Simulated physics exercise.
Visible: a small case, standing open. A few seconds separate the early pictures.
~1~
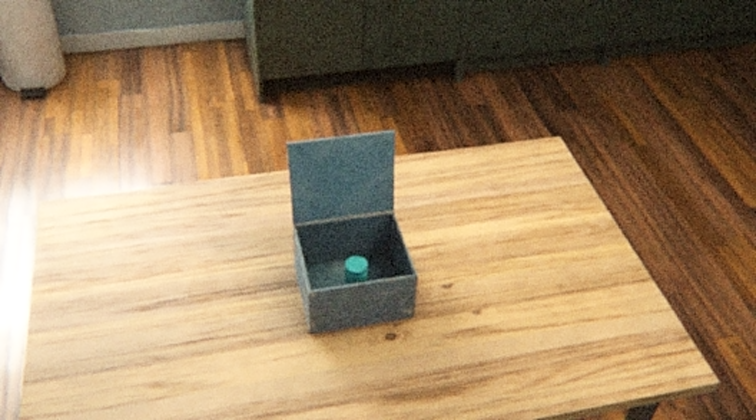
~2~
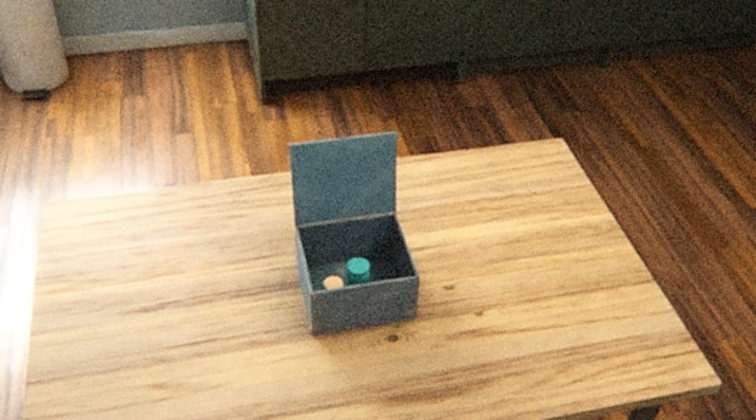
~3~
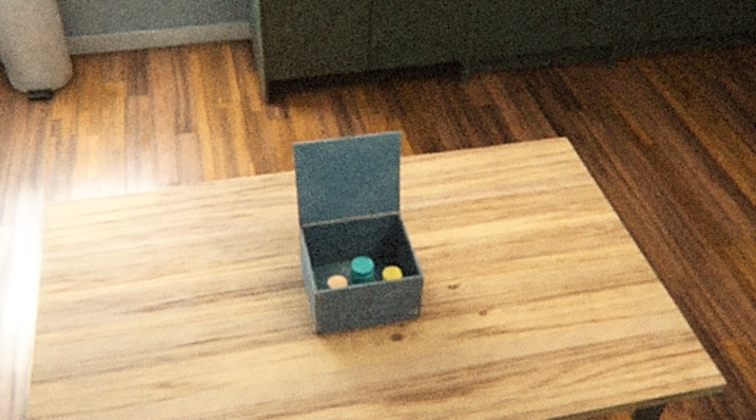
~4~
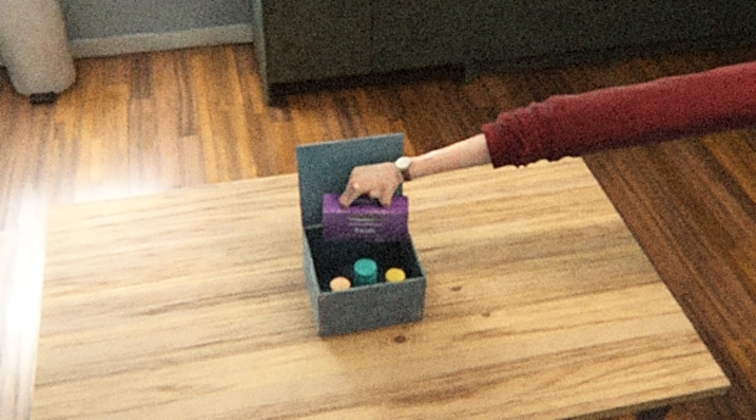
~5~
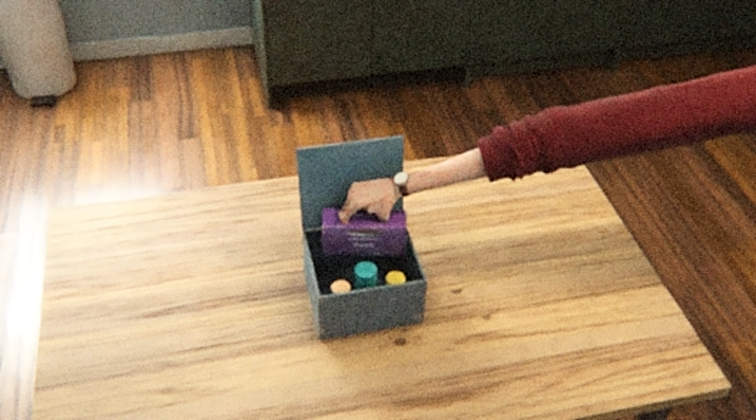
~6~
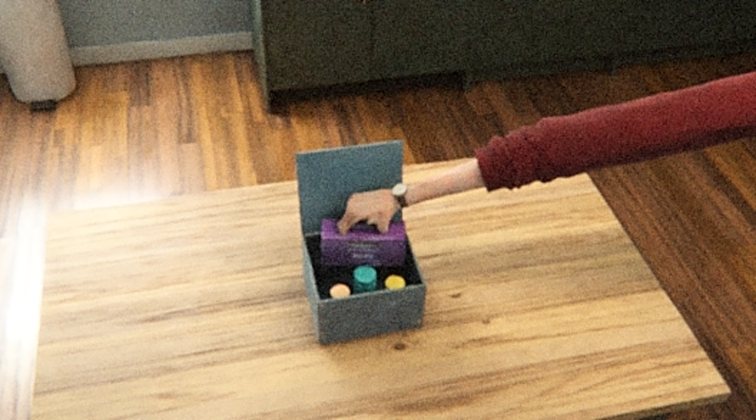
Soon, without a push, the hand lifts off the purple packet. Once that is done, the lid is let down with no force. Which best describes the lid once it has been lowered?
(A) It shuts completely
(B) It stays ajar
It shuts completely.
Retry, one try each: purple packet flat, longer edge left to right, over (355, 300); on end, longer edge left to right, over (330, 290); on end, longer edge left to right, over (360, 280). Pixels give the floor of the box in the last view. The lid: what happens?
On try one it fits down fine; on try two it won't go down; on try three it won't go down.
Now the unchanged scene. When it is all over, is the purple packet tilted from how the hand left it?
Result: It leans over.
Then, 0.40 s past the last view, purple packet on its side near (360, 276); turquoise shaker rocked 9° from its first pose; yellow shaker rocked 3° from its first pose.
Then, 1.40 s past the last view, lid 76° above the rim; purple packet on its side near (352, 285); turquoise shaker displaced about its own width.
Then, 1.80 s past the last view, lid 32° above the rim; purple packet on its side near (352, 285); turquoise shaker displaced about its own width.
Then, 2.20 s past the last view, lid shut; purple packet on its side near (352, 285); turquoise shaker displaced about its own width.
Finally, lid shut; down or leaning hard in the box, purple packet; moved from the start, turquoise shaker; the other 2 still in place. Final places as the last picture's camera would see them, purple packet near (352, 285).
